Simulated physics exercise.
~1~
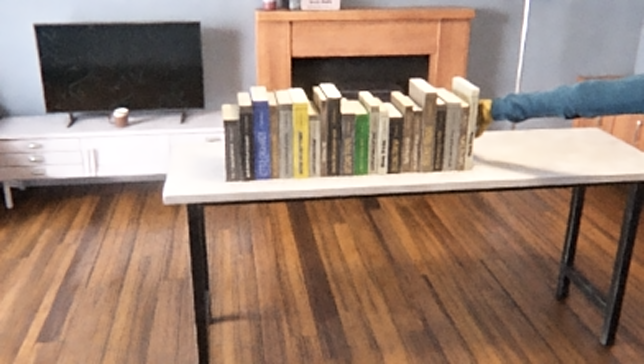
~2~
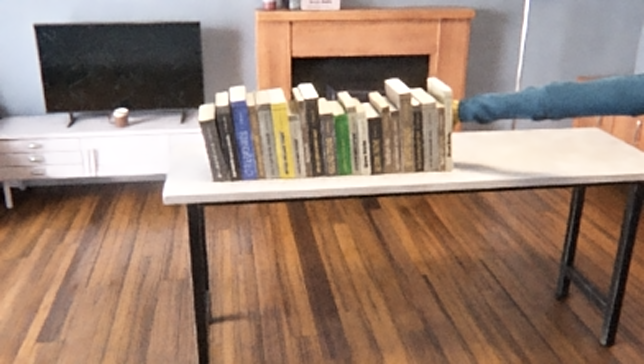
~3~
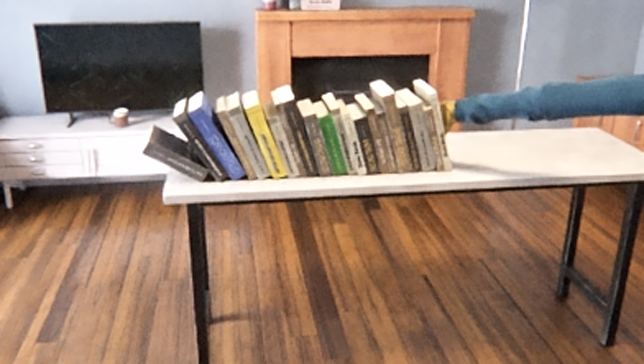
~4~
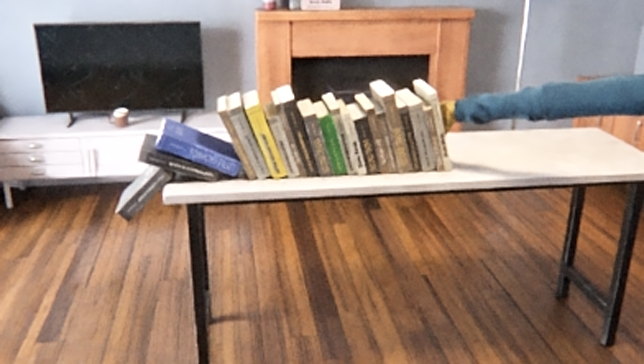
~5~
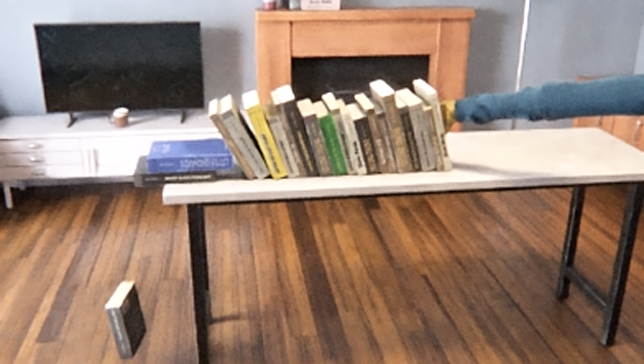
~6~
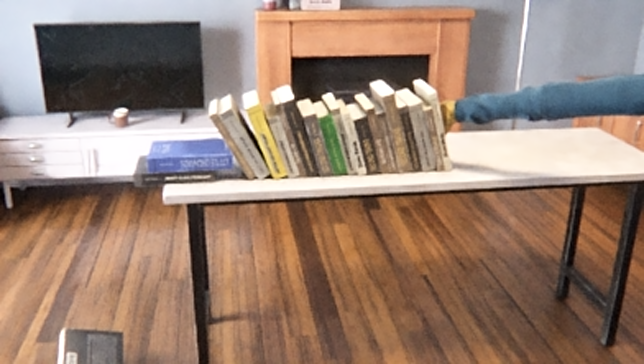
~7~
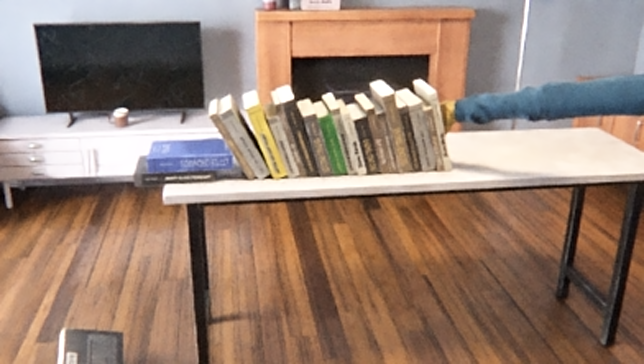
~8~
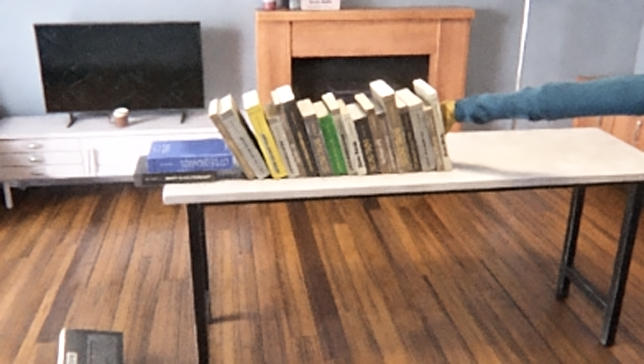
A blue-sleeved arm pushes a row of upright books left along a white table, tilting them until the end ones topple over the edge; one dark book drops to the wooden floor, while the blue book rests flat, overhanging the tabletop beside the leaning yellow, green and other books.
